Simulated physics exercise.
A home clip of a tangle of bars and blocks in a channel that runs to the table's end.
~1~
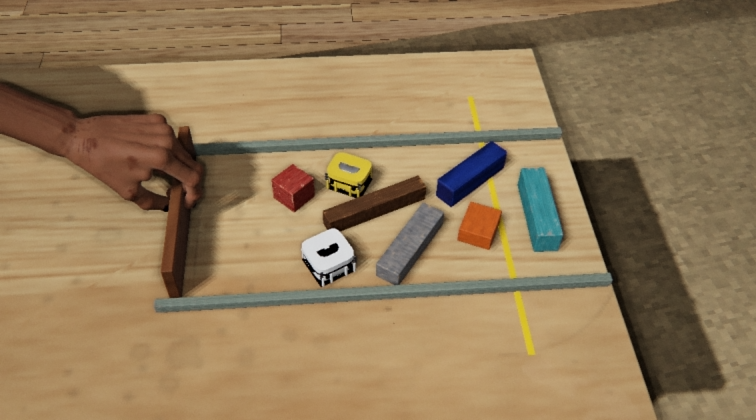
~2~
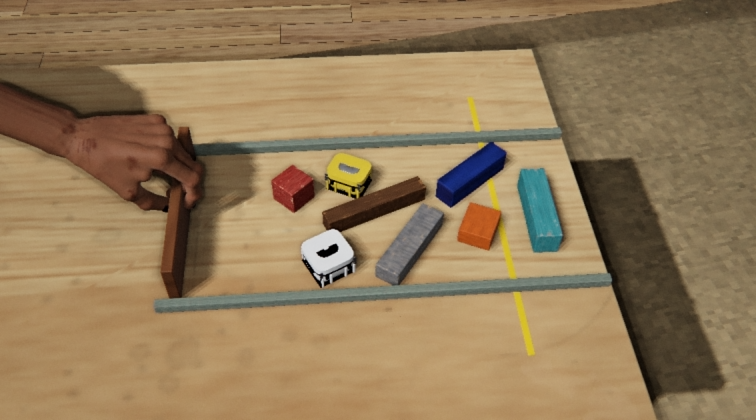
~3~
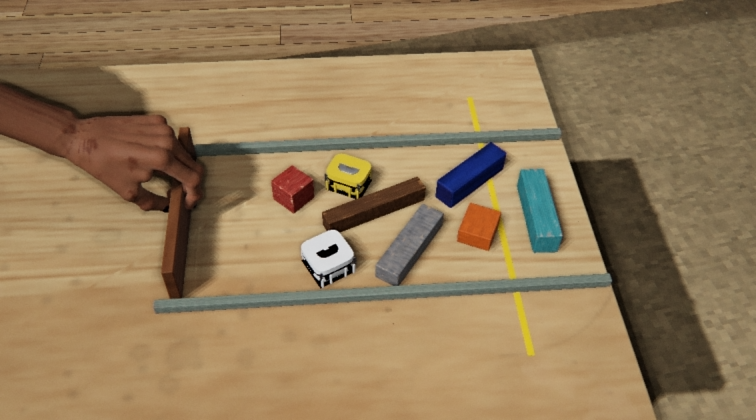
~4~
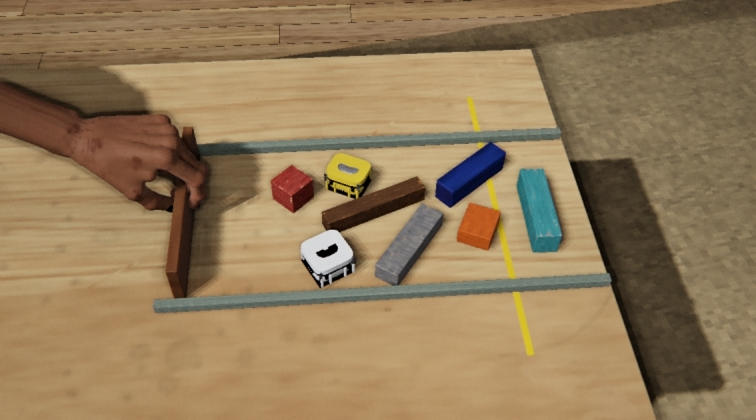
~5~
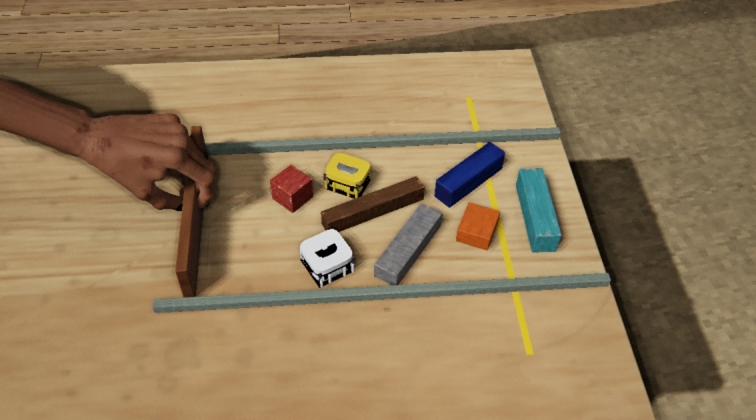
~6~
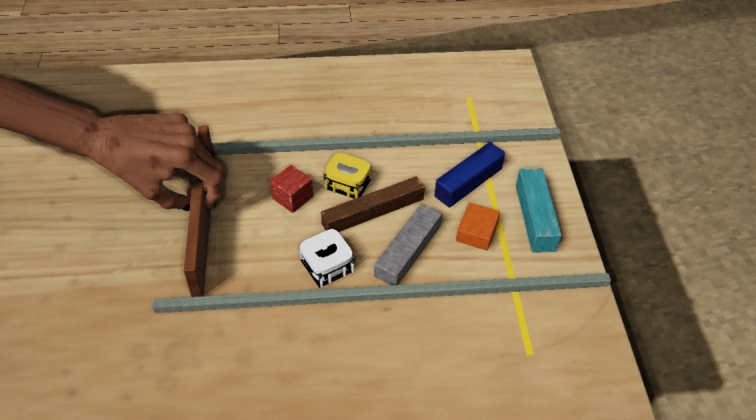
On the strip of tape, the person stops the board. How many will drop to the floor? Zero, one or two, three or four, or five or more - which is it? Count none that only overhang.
So the push knocks one or two off, going by the tape.
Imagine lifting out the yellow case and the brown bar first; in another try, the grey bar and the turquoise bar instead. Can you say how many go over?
Counts - first: 0; second: 0.
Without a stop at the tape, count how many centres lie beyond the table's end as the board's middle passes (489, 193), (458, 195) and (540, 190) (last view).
2; 0; 4.
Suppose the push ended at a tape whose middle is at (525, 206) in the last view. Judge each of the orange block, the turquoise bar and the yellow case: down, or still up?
The outcome is that the orange block goes down, the turquoise bar goes down and the yellow case does not come off.
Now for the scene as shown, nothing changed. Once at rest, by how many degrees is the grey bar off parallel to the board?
Around 5 degrees.
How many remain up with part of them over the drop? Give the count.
The total comes out at 1.
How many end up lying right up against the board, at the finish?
Contact count: 4.
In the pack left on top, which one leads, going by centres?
Closest at the end: The orange block.
A little later, none off yet; turquoise bar at rest near (538, 209); blue stick at rest near (470, 174); orange block at rest near (478, 226).
Next, none off yet; turquoise bar at rest near (538, 209); blue stick shifted a little near (506, 162); orange block at rest near (478, 226).
Later still, none off yet; turquoise bar shifted a little near (561, 206); blue stick shifted about its own width near (552, 147); orange block shifted about its own width near (537, 219).
When it is over, the number that fall off is one or two; down, blue stick and turquoise bar.
